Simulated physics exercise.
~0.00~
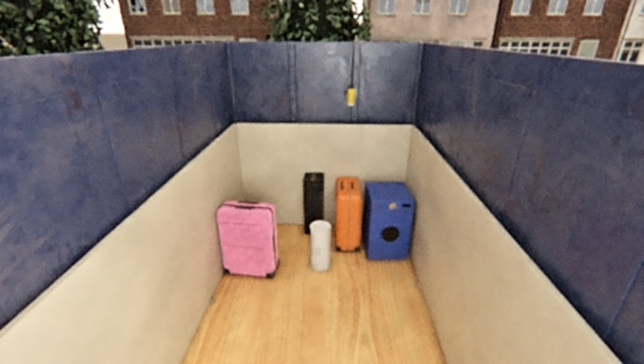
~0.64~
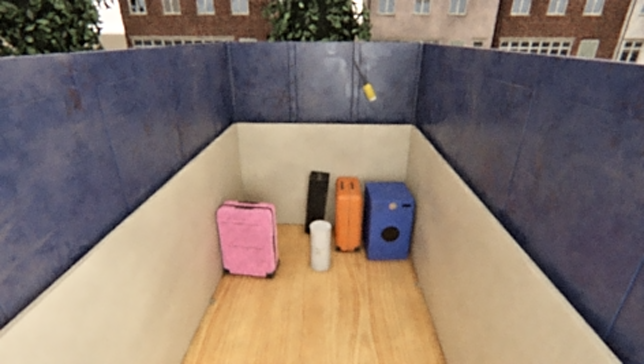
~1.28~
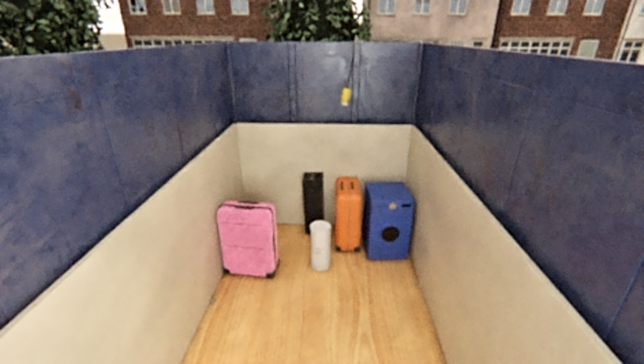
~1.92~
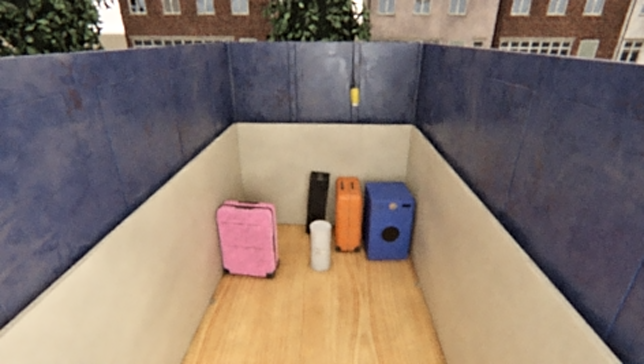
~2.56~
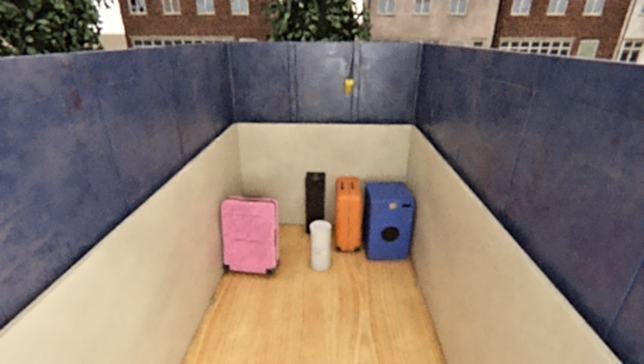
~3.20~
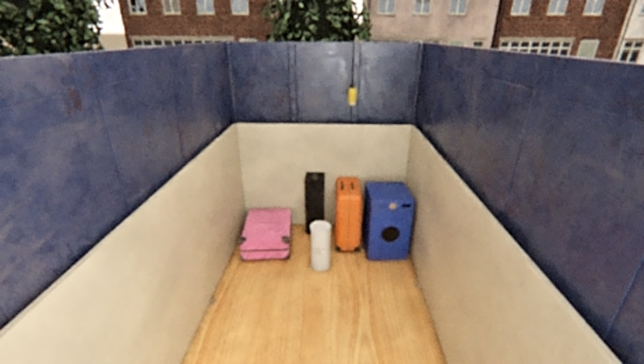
The clip opens on a van's load bay with a pink case, a white canister, a black box, an orange case and a blue appliance standing on the wooden floor, while a small yellow lamp hangs at the far wall. The lamp swings to the right and the black box tips slightly, then settles back as the lamp returns. The black box tilts a little once more and straightens, and the pink case begins to lean away towards the far wall. It topples over and ends lying on the floor at the left, while the other four things remain standing.
